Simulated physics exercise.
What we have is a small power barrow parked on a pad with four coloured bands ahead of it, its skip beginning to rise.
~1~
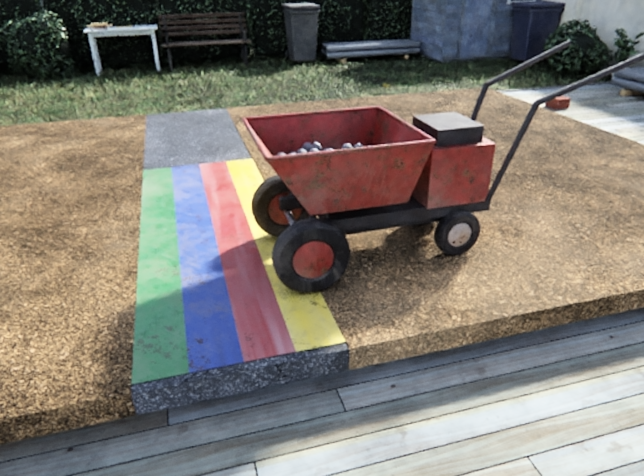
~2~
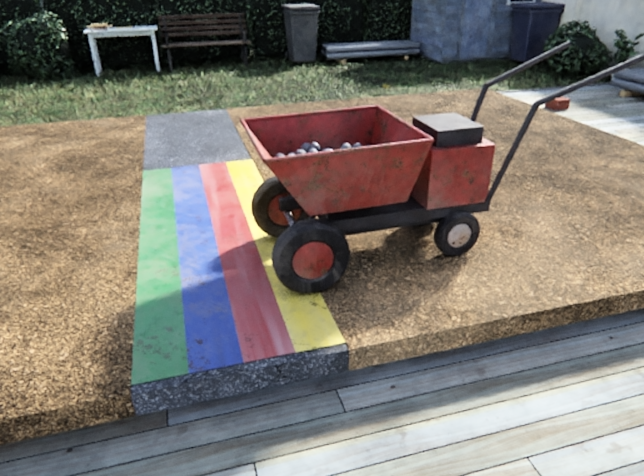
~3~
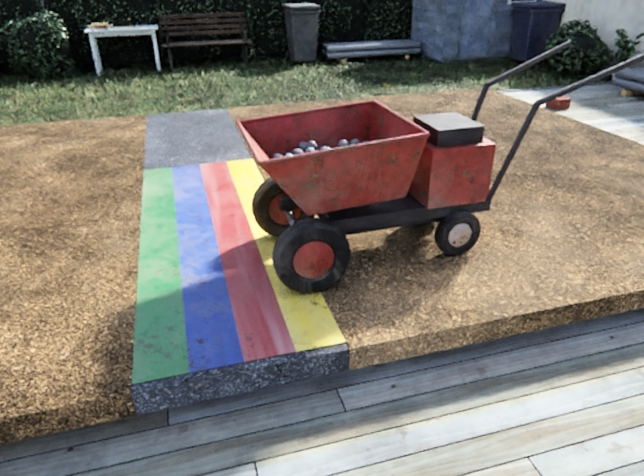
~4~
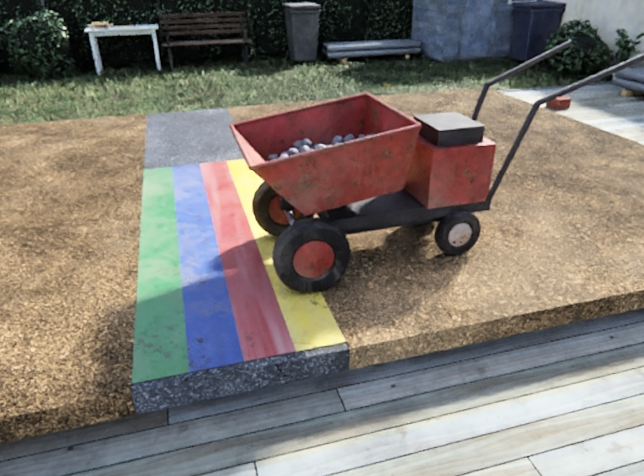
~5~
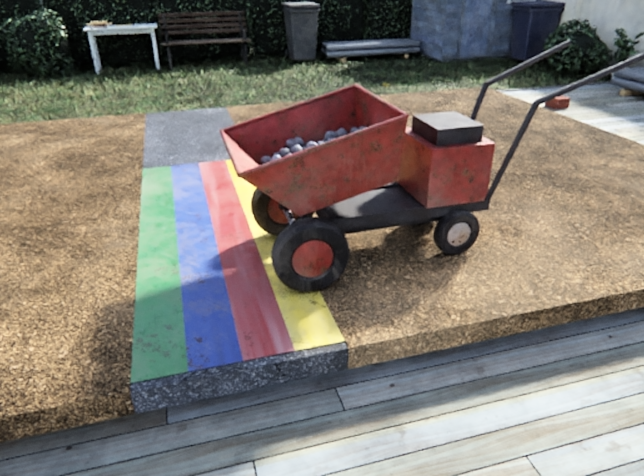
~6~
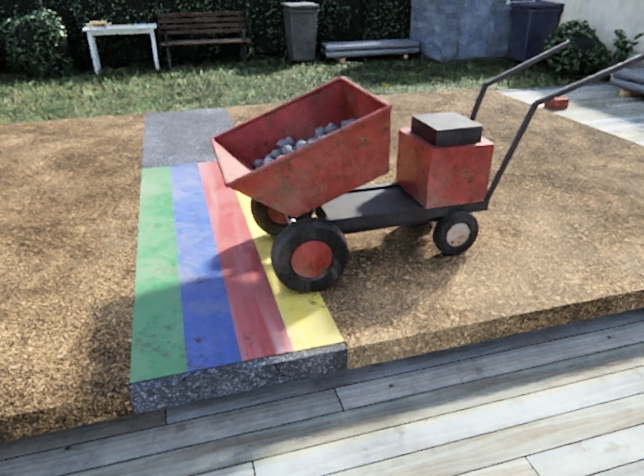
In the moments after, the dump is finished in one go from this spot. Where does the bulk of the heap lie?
Most covered: The green band.
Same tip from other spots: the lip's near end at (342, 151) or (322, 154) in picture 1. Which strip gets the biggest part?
In turn: The red one; the blue strip.
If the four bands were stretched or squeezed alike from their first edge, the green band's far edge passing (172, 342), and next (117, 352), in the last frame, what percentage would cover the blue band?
The first gives 0 %, the second 30 %.
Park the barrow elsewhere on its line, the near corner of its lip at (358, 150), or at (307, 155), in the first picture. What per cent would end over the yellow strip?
Roughly 10 per cent, and 0 per cent.
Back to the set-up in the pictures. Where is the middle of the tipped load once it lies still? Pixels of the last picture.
Roughly at (162, 273).
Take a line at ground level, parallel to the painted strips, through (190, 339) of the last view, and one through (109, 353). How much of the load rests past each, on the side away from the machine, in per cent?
The first gives 60 %, the second 0 %.
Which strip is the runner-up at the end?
It is the blue one.
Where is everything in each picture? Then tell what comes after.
The first picture shows lip of the skip at (267, 159), level; top of the load at (340, 162), round cobbles; yellow strip at (307, 314); red strip at (260, 323); blue strip at (211, 332); green strip at (160, 341).
The second picture shows lip of the skip at (265, 161), tipped barely; top of the load at (338, 162).
The third picture shows lip of the skip at (260, 164), tipped barely; top of the load at (336, 160).
The fourth picture shows lip of the skip at (251, 168), tipped a little; top of the load at (348, 158).
The fifth picture shows lip of the skip at (240, 175), tipped a little; top of the load at (358, 146).
The sixth picture shows lip of the skip at (227, 185), tipped clearly; top of the load at (348, 141); yellow strip at (305, 314); red strip at (259, 322); blue strip at (210, 331); green strip at (158, 340).
Soon, skip tipped steeply; all in the skip.
A while on, skip tipped steeply; nearly all in the skip; a stray few over the blue strip; a stray few over the green strip.
Towards the end, skip tipped right over; about a third in the skip; a small part over the blue strip; about half over the green strip; a small part off the paint.
Finally, skip tipped right over; about a quarter in the skip; none over the yellow strip; none over the red strip; about a quarter over the blue strip; about half over the green strip; a small part off the paint.
